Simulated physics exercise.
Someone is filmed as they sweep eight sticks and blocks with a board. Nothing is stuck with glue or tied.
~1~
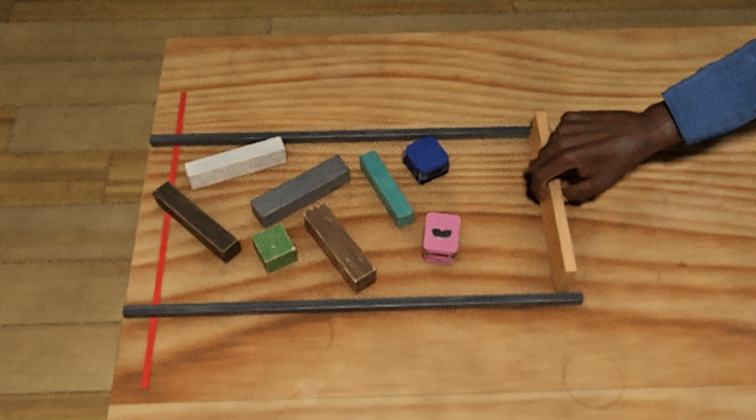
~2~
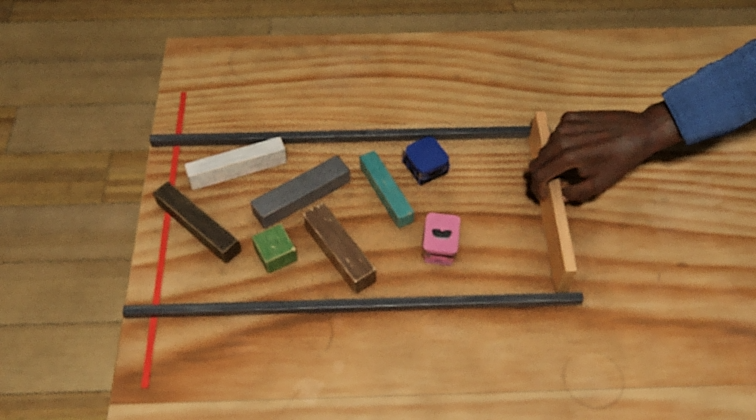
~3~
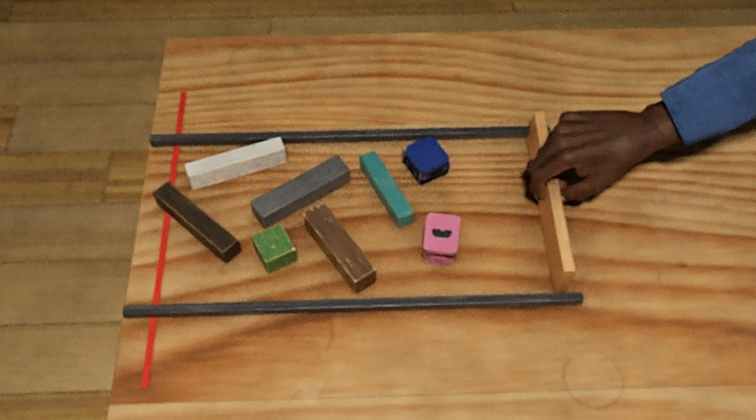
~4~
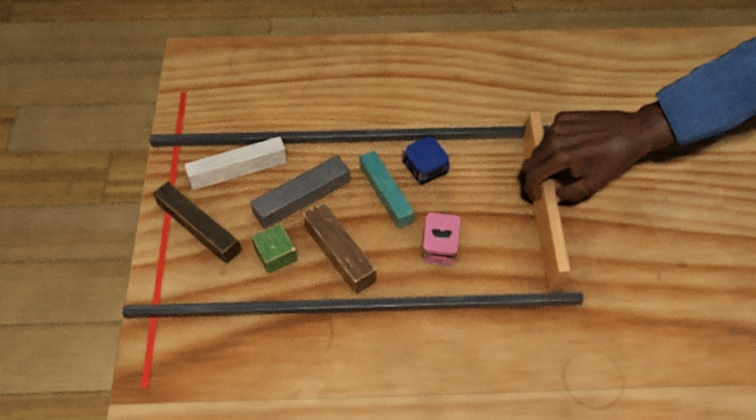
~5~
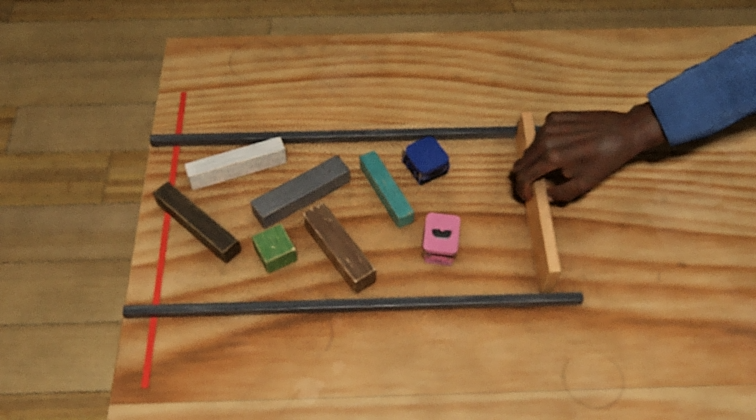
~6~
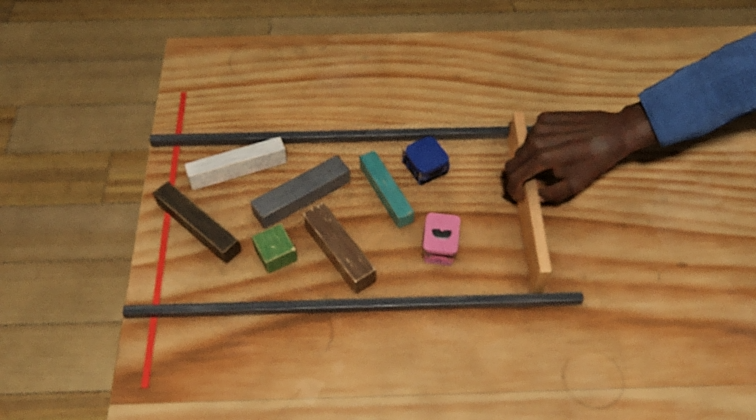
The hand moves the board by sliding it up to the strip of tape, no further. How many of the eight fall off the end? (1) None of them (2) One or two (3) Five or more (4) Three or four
Option 3: Five or more.
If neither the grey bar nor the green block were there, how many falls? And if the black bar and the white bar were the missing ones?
The counts: 3 and 3.
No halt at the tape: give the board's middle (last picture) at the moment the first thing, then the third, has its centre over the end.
Around (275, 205); afterwards around (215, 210).
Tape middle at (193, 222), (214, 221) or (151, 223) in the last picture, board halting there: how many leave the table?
4, 3, 8.
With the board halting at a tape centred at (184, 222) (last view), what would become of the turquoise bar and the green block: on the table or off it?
Outcome - turquoise bar is left in place, green block topples off.
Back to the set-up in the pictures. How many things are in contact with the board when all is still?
Looks like 3 of them, all told.
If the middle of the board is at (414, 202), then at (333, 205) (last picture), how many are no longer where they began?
It comes to 3 for the first spot, 7 for the other.
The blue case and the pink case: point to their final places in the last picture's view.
Final pixels, roughly: (156, 159) for the first, (143, 251) for the other.
Soon after, none off yet; black bar at rest near (196, 222); white bar at rest near (237, 163); green block at rest near (275, 249).
At rest, the number that fall off is five or more; fallen, brown bar, grey bar, green block, white bar and black bar.
